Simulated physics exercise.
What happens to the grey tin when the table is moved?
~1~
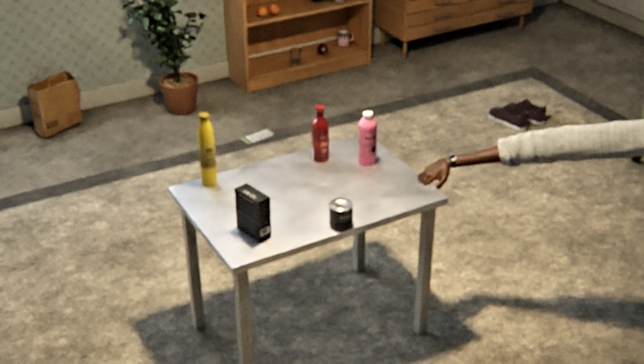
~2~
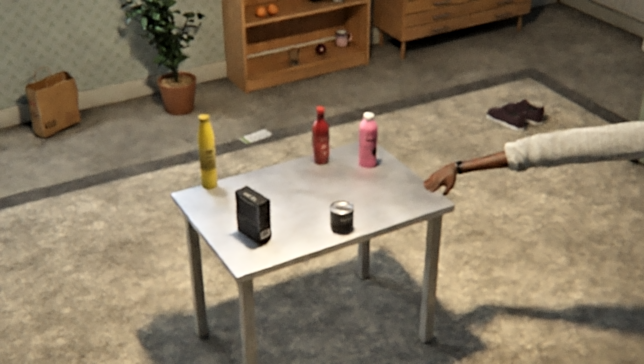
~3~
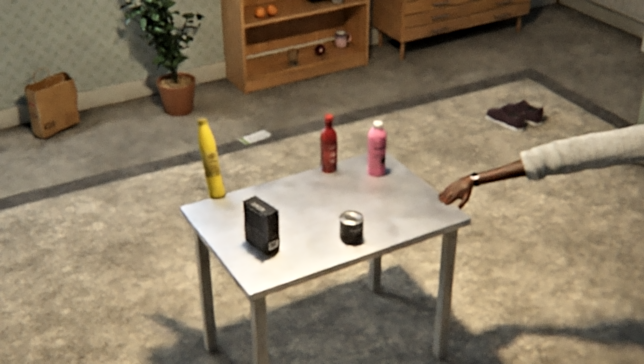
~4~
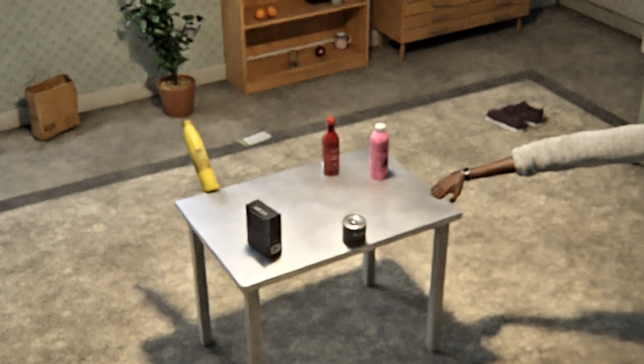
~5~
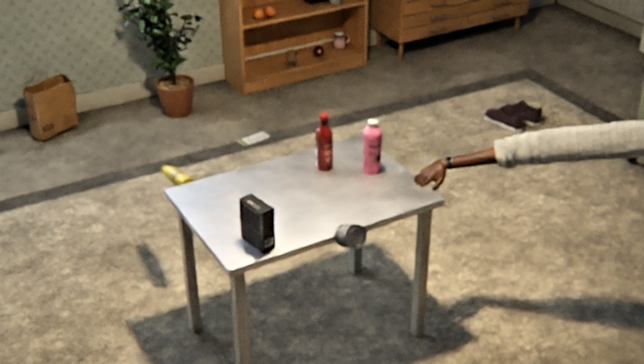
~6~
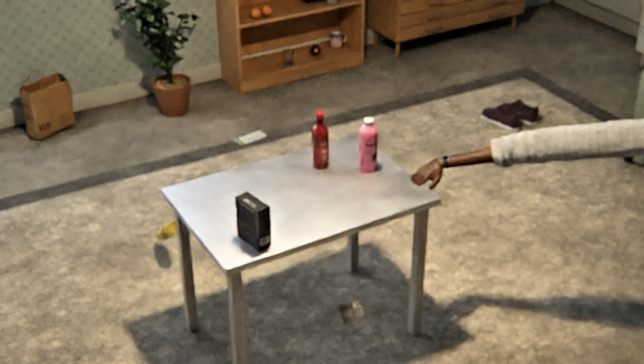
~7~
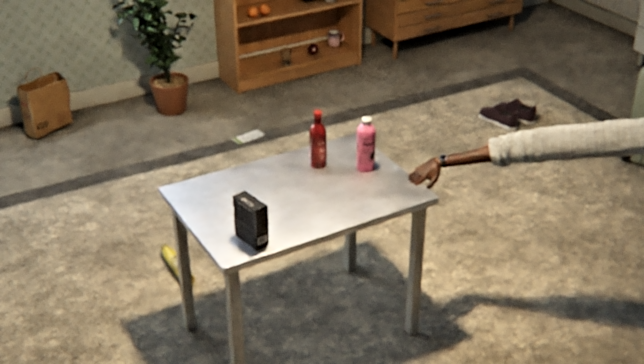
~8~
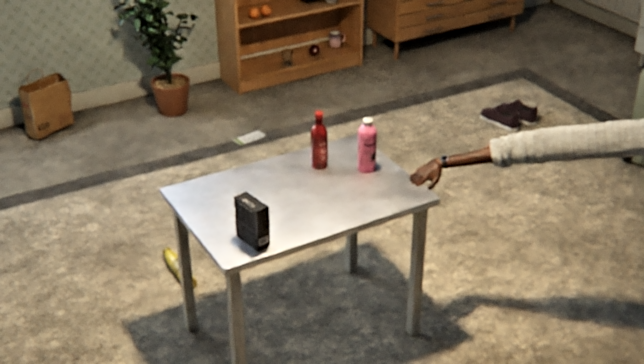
The grey tin goes over the front edge and falls off the table to the floor.
